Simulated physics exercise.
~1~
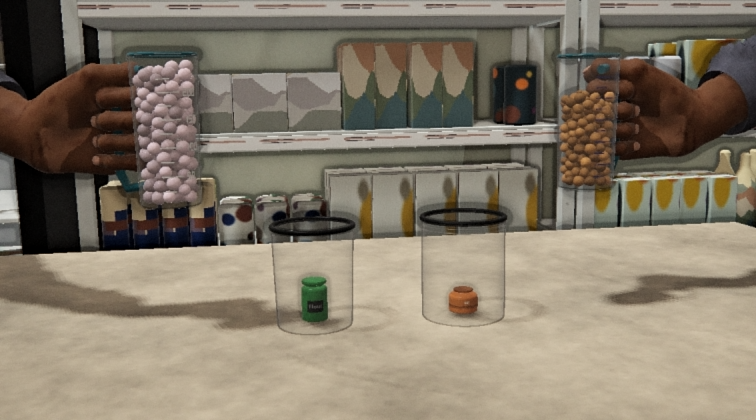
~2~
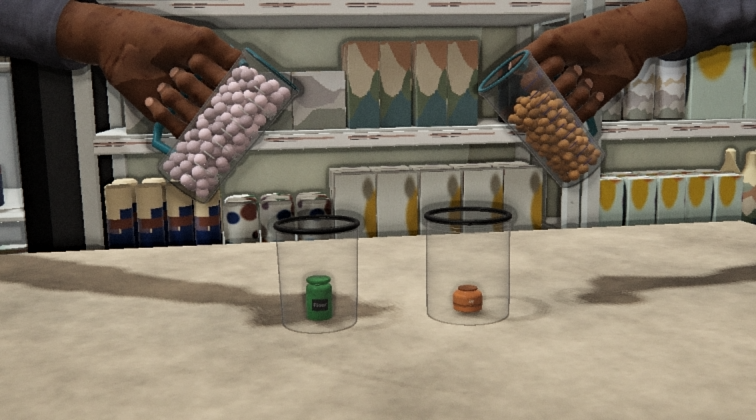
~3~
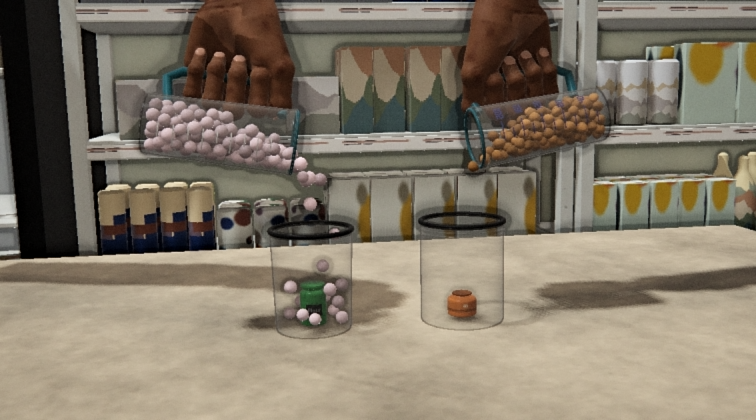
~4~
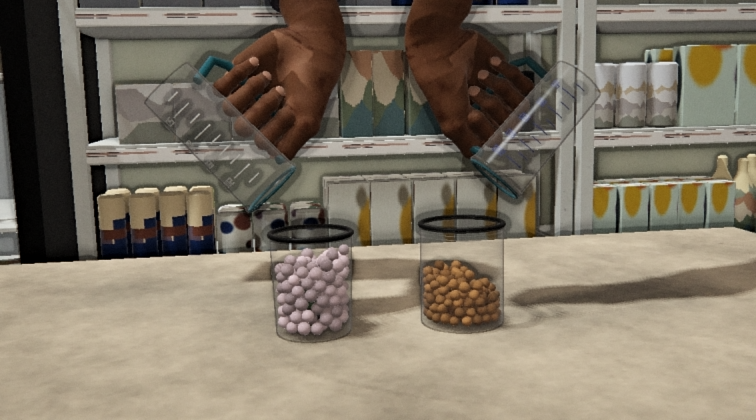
Two brown-skinned hands hold clear cups, one full of pale pink balls at left, the other of orange-brown nut-like pieces at right, above a beige counter seen from the front, with stocked shelves behind. On the counter stand two clear, dark-rimmed containers, the left holding a small green jar, the right a small orange pot. The hands bring the cups inward and tip them. Pink balls spill first around the green jar, then the brown pieces pour too. Finally both cups are upturned and empty, the left container fuller than the right, and both small objects are buried.
